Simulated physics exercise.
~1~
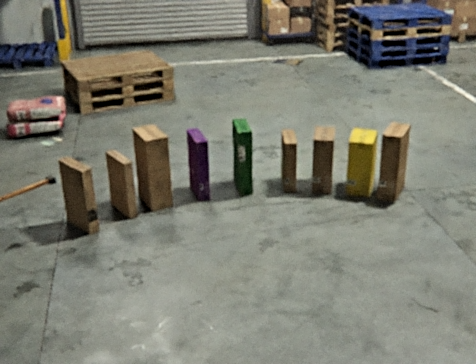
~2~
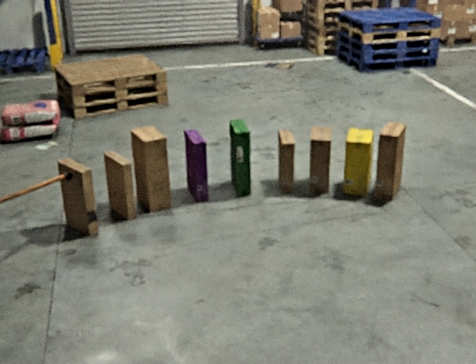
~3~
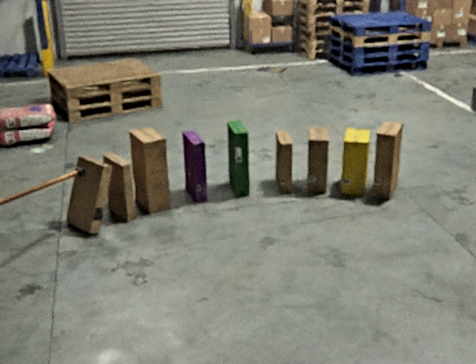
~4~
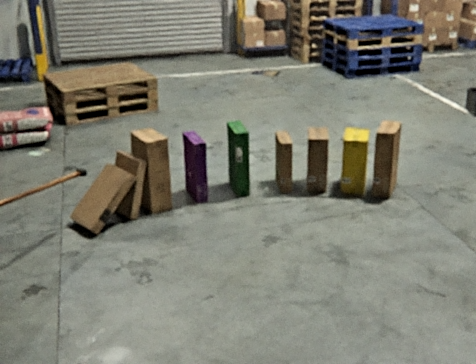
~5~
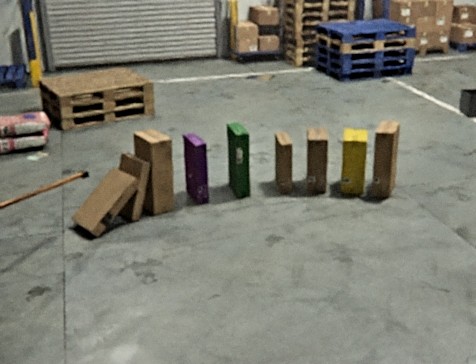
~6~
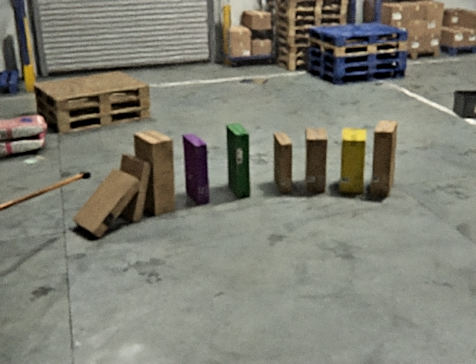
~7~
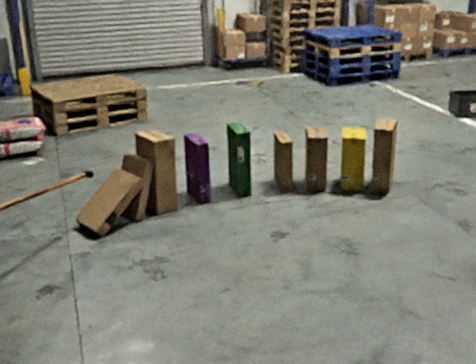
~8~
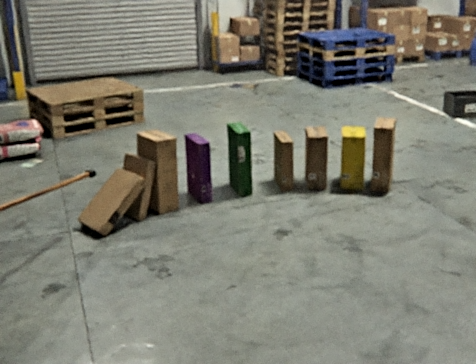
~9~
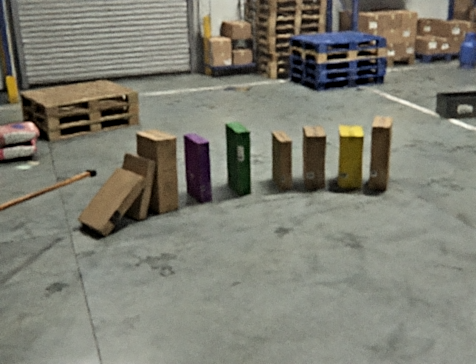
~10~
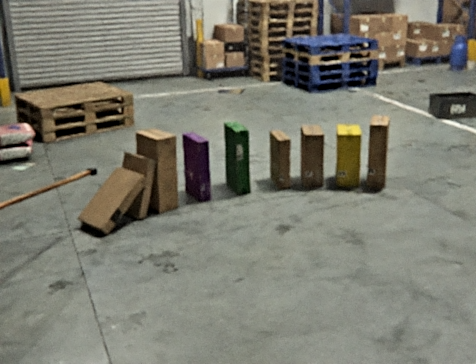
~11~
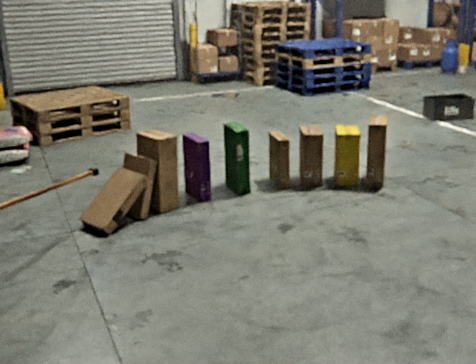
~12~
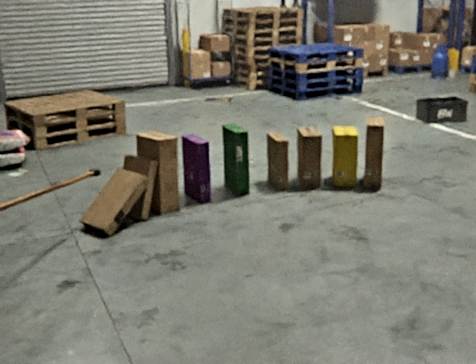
In a storeroom, a pole tipped the leftmost of nine upright cartons set in a curve, and it slumped against the second, which leaned onto the taller third; there the toppling stopped, with the purple, green and yellow cartons still standing.
